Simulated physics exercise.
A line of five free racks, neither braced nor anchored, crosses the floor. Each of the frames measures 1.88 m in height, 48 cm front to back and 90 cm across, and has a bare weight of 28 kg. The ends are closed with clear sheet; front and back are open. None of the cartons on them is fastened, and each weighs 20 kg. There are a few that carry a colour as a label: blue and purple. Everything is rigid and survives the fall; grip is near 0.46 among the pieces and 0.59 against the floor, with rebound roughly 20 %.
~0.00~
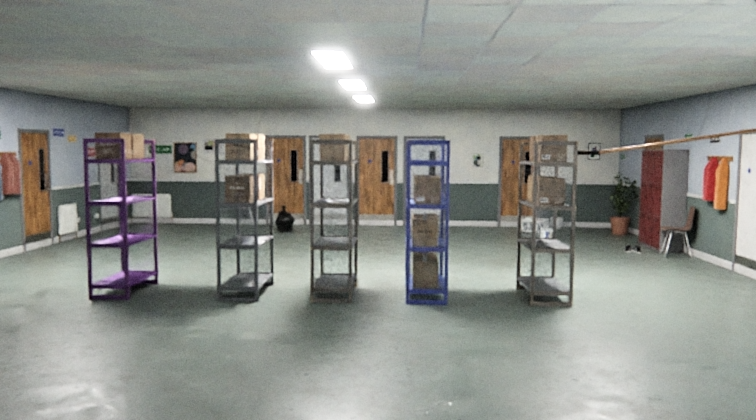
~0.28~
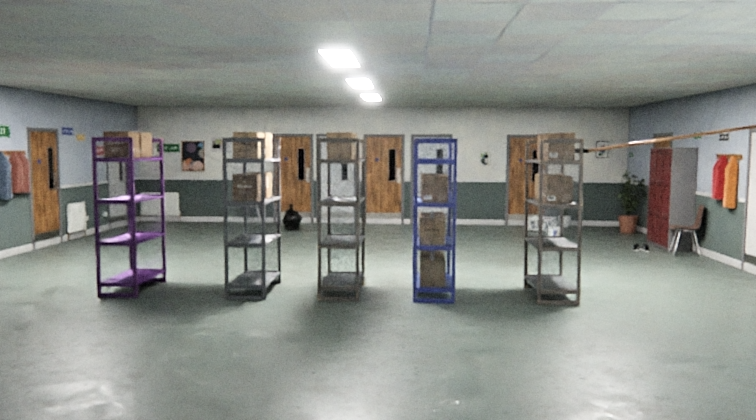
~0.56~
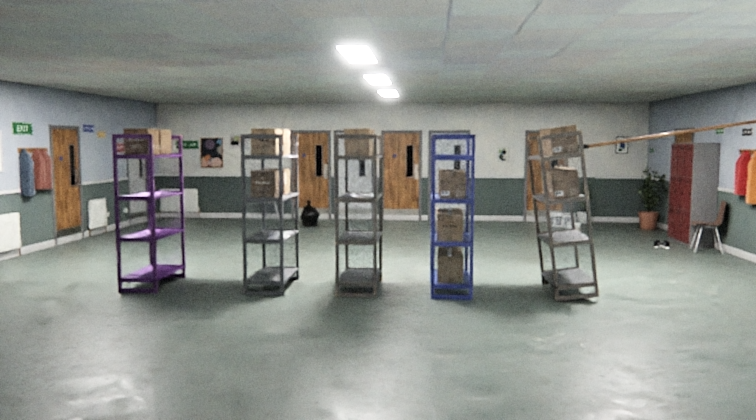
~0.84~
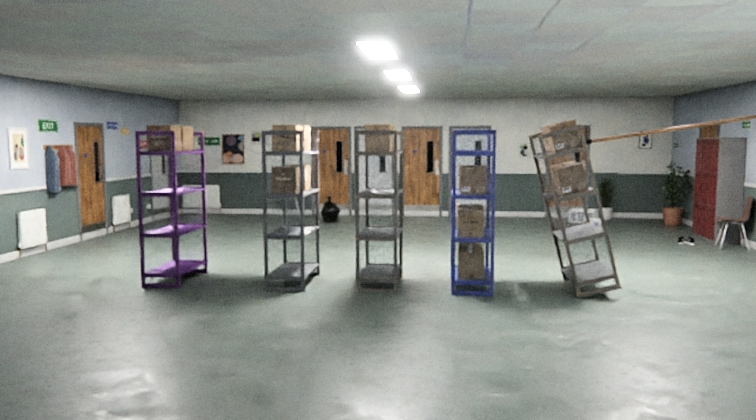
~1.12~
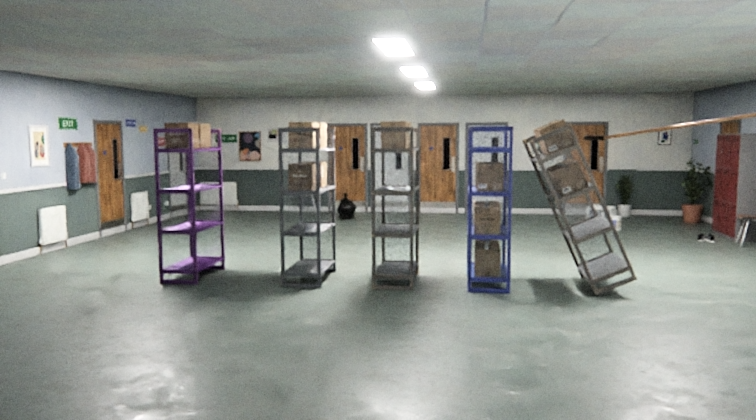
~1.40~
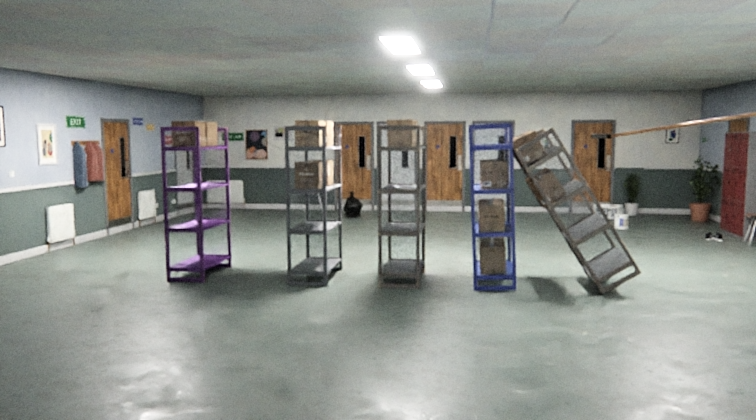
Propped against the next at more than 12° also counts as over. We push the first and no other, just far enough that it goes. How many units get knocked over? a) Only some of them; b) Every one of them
Every one of them.
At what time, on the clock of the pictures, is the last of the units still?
That is at about 6.5 s.
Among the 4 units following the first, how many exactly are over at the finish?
The number is 4.
By 2.06 s, 4 cartons spilt or dropped; 1 of the 4 other units over; blue unit tilted 21°.
By 3.84 s, 12 cartons spilt or dropped; 3 of the 4 other units over; blue unit tilted 48°.
By 5.18 s, 18 cartons spilt or dropped; 4 of the 4 other units over; blue unit tilted 61°; purple unit tilted 52°.
When it is over (6.6 s), 18 cartons spilt or dropped; 4 of the 4 other units over; purple unit lying flat; blue unit tilted 61°. Not one is left standing. In pixels of the last frame, middles, purple unit near (106, 253), blue unit near (424, 227).
